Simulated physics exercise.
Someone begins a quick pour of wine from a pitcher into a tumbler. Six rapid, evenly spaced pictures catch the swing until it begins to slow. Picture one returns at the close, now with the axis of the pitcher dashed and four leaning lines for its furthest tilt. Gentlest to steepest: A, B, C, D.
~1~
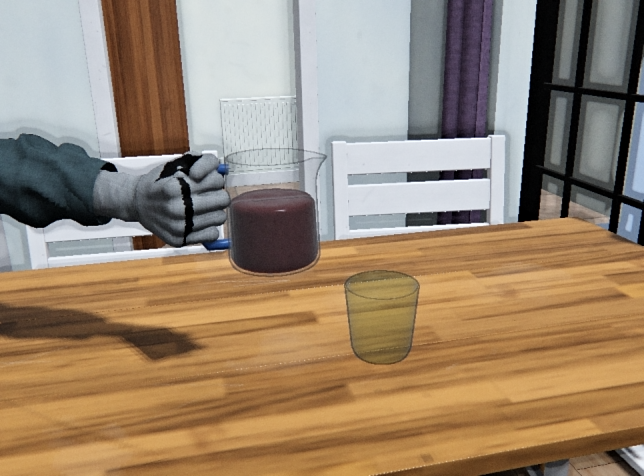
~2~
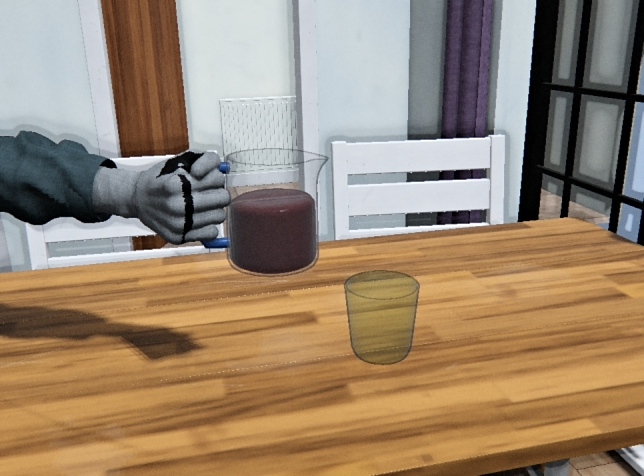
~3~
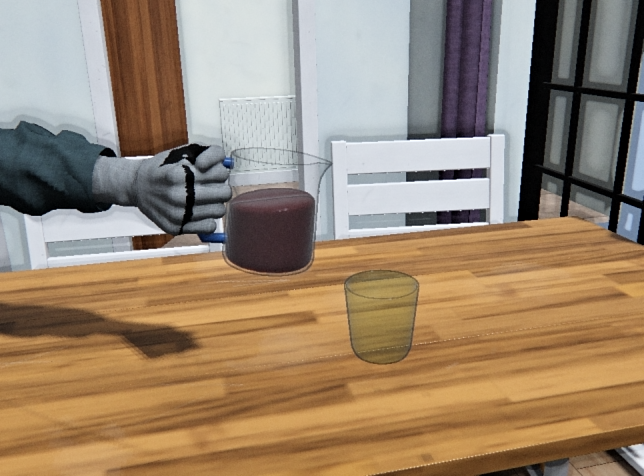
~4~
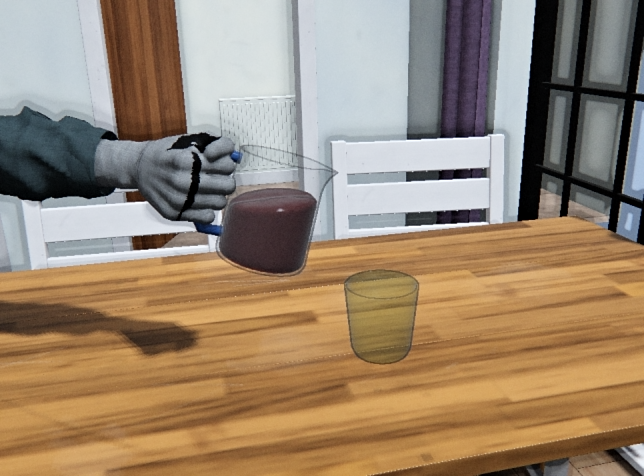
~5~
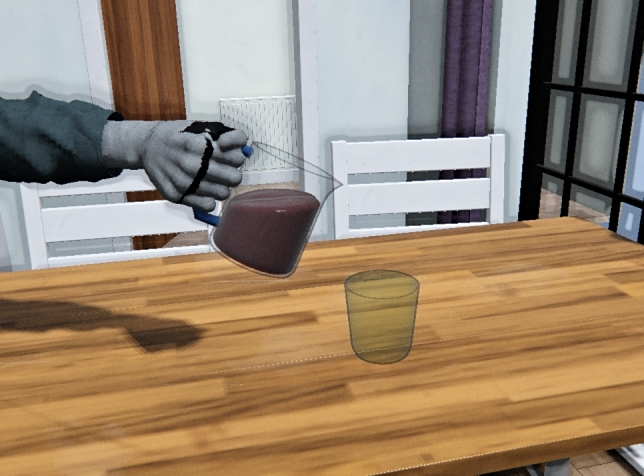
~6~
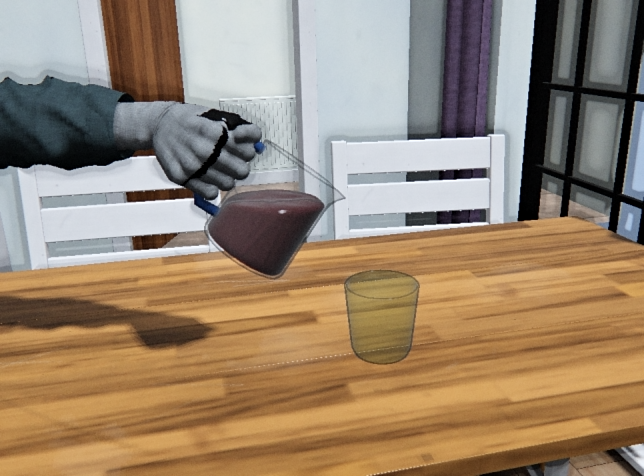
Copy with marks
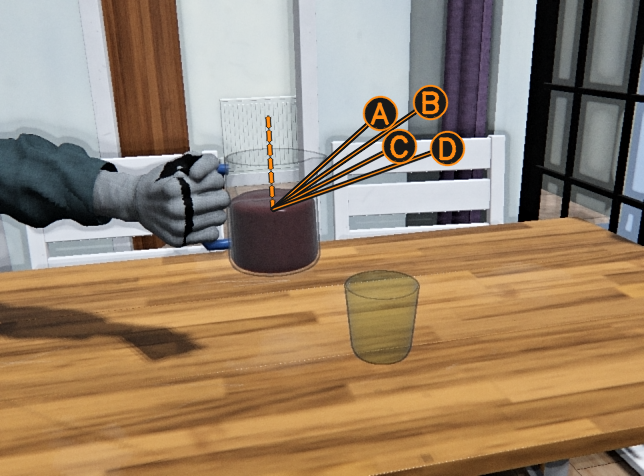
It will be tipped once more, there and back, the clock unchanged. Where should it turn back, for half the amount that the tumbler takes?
Take D.
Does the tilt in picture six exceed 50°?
No.
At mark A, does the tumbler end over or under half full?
Under.
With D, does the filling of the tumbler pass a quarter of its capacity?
Yes, it does.
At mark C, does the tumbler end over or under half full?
Under.
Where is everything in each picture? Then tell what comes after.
The first picture shows upright, lip at (325, 156); rim of the tumbler round (382, 284); nothing has left yet.
The second picture shows upright, lip at (326, 157); nothing has left yet.
The third picture shows tipped about 7°, lip at (330, 162); nothing has left yet.
The fourth picture shows tipped about 16°, lip at (336, 171); nothing has left yet.
The fifth picture shows tipped about 26°, lip at (341, 183); nothing has left yet.
The sixth picture shows tipped about 37°, lip at (344, 196); nothing has left yet.
On the marked copy, A at (367, 124); B at (415, 111); C at (383, 152); D at (431, 152).
For mark A, the tumbler ends with about 8 % of what it can hold.
For mark B, the tumbler ends with about 20 % of what it can hold.
For mark C, the tumbler ends with about 35 % of what it can hold.
For mark D, the tumbler ends with about 51 % of what it can hold.
